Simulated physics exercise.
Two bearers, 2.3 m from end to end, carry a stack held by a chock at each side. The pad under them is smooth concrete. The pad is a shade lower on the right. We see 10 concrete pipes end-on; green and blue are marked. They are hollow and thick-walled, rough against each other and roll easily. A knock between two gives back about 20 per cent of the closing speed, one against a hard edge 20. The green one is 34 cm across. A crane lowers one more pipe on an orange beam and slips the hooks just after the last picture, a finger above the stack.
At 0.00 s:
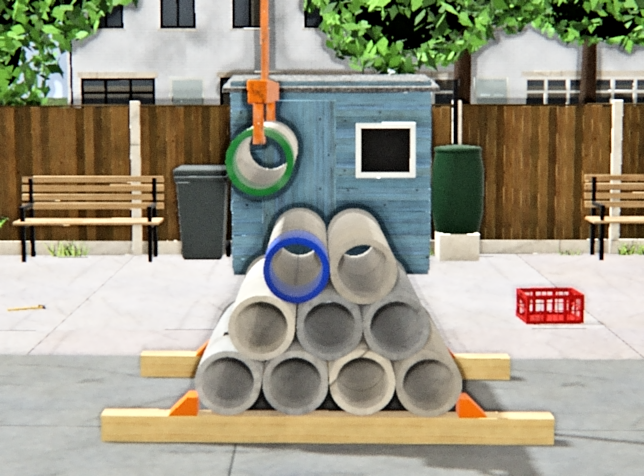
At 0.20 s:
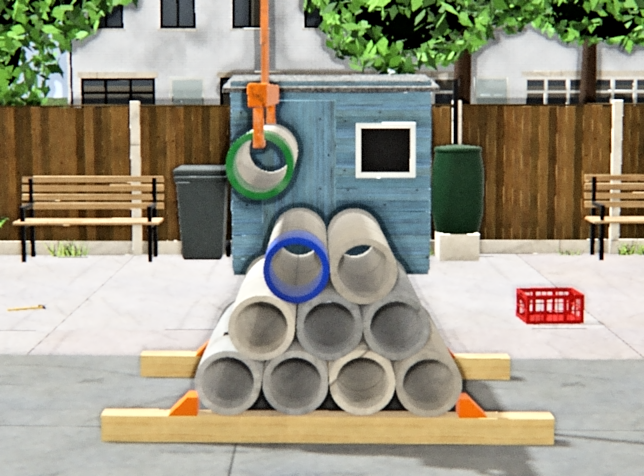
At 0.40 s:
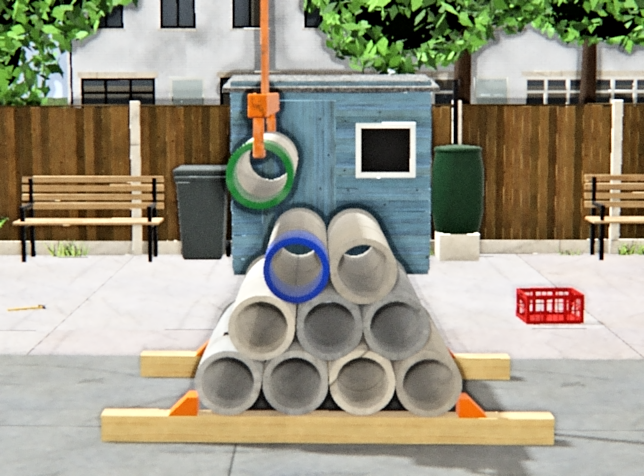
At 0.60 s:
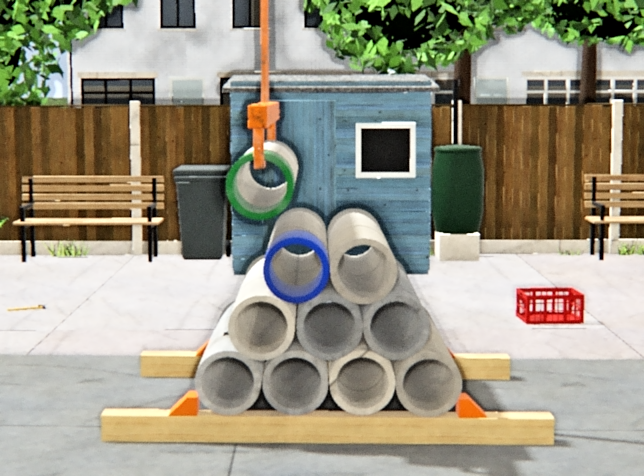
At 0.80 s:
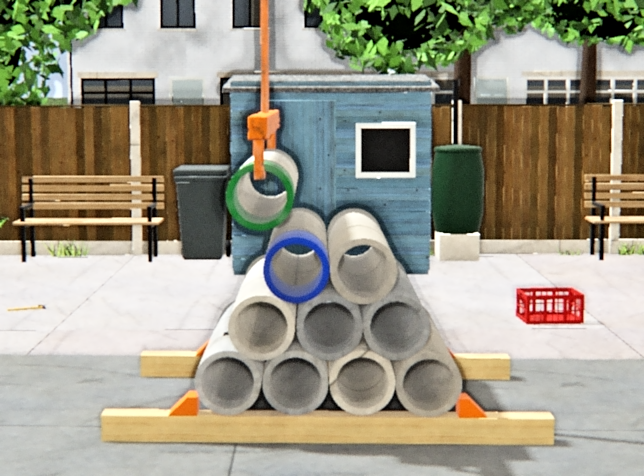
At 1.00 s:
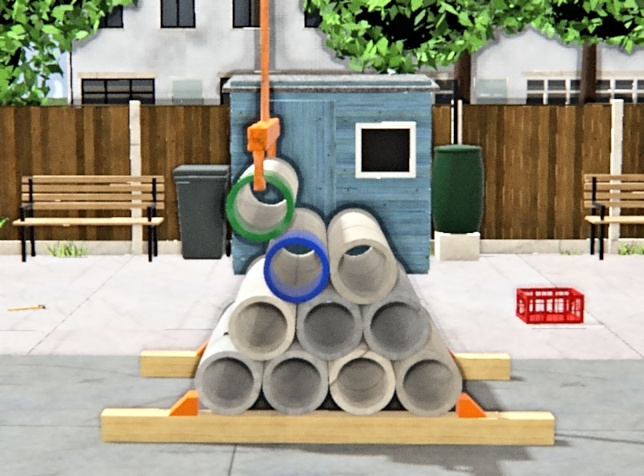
To begin with, a green-rimmed concrete pipe hangs from orange hooks in front of a blue shed, above a stack of pipes wedged on timber bearers. The hooks lower it slowly, a short way, towards the blue-rimmed pipe at the stack's upper left, while the stacked pipes stay still.
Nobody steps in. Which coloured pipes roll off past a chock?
Green gets past a chock, blue is held in.
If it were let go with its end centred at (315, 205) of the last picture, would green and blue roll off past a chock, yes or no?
Then green no, blue no.
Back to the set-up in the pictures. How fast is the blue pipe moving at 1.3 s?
About 0.0 m/s.
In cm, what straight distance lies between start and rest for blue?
Blue 0.
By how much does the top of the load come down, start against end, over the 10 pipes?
Some 55 cm lower.
By 1.3 s, green is up on others, 25 cm inside the left chock, rolling left; blue is up on others, 50 cm inside the left chock; 0 of 10 are outside the chocks.
By 1.5 s, green is up on others, 10 cm inside the left chock, rolling left; blue as before; 0 of 10 are outside the chocks.
By 1.8 s, green is beyond the left chock, rolling left; blue as before; 1 of 10 is outside the chocks.
Finally (2.8 s), green is beyond the left chock; blue is up on others, 50 cm inside the left chock; 1 of 10 is outside the chocks.
